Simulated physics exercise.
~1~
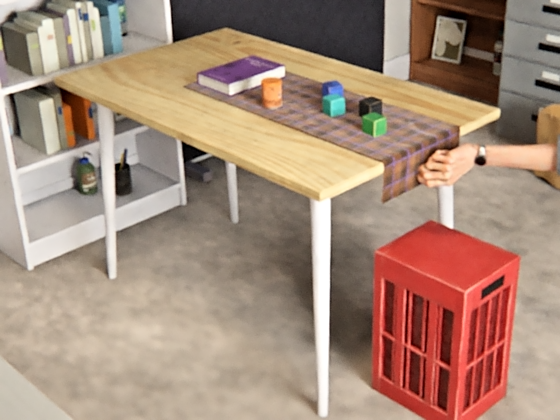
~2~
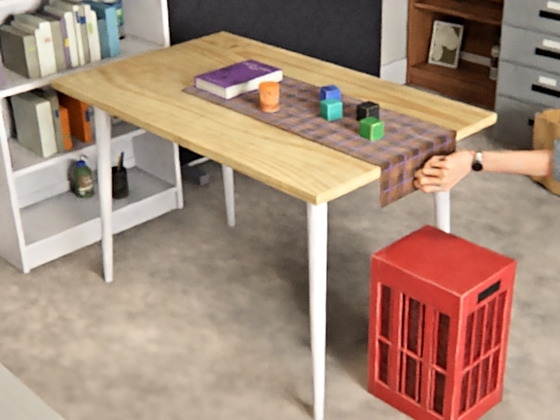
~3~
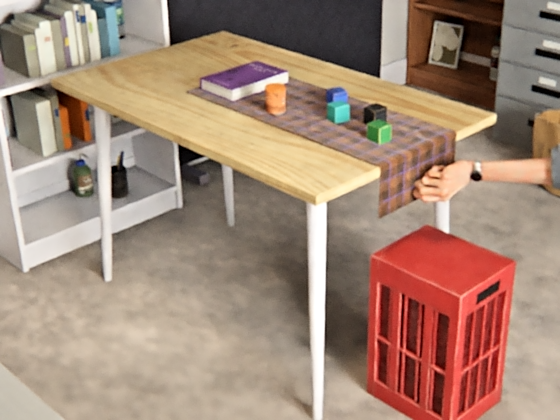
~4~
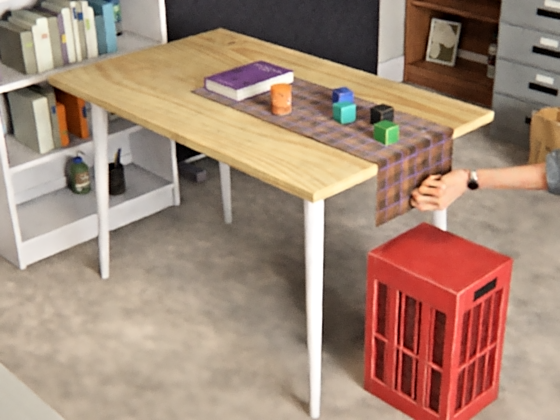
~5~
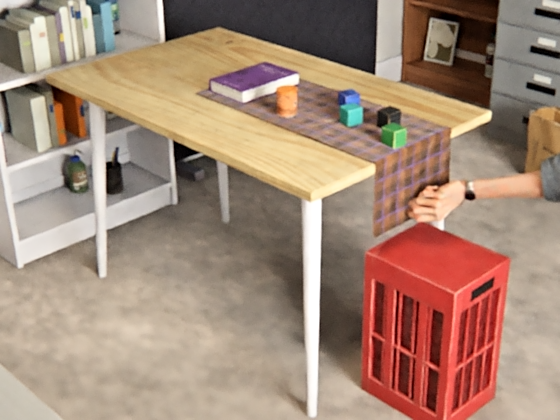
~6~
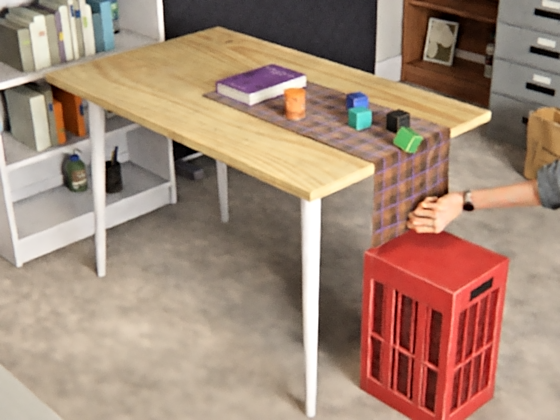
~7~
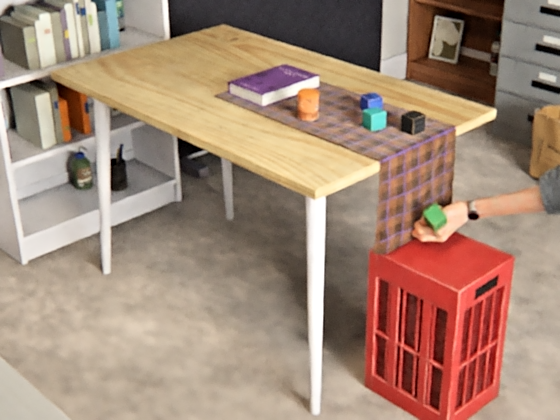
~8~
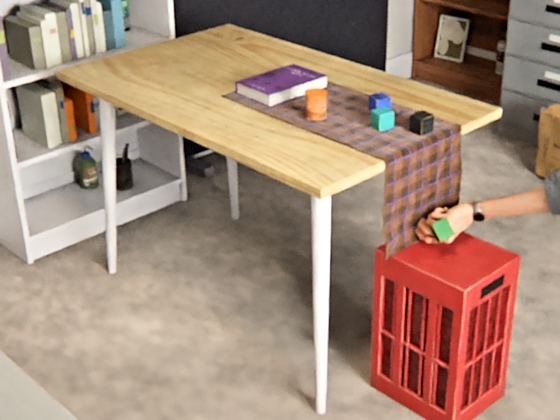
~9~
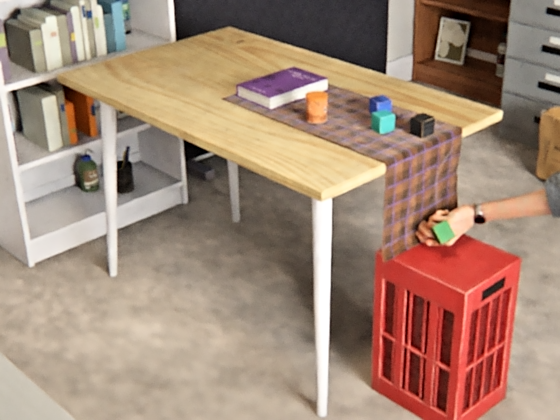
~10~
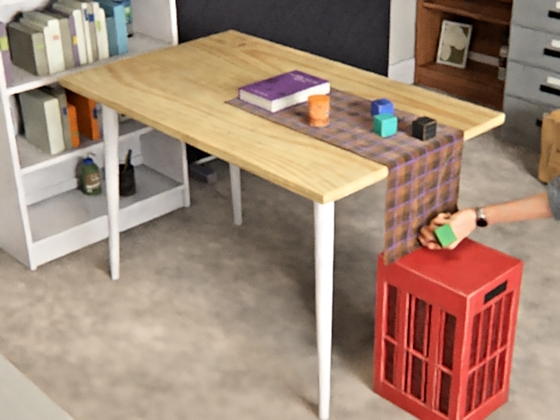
At the start, a brown checked cloth lies across a wooden table, carrying a purple book, an orange cup and four small cubes in blue, turquoise, black and green, while a hand at the right holds its hanging end above a red crate. The hand slowly draws the cloth down, and everything on it slides along toward the table's edge. The green cube reaches the edge first, tips and drops off. The cloth's end meets the crate and the pulling stops. The green cube rests beside the hand just above the crate, while the book, cup and other three cubes stay on the table.
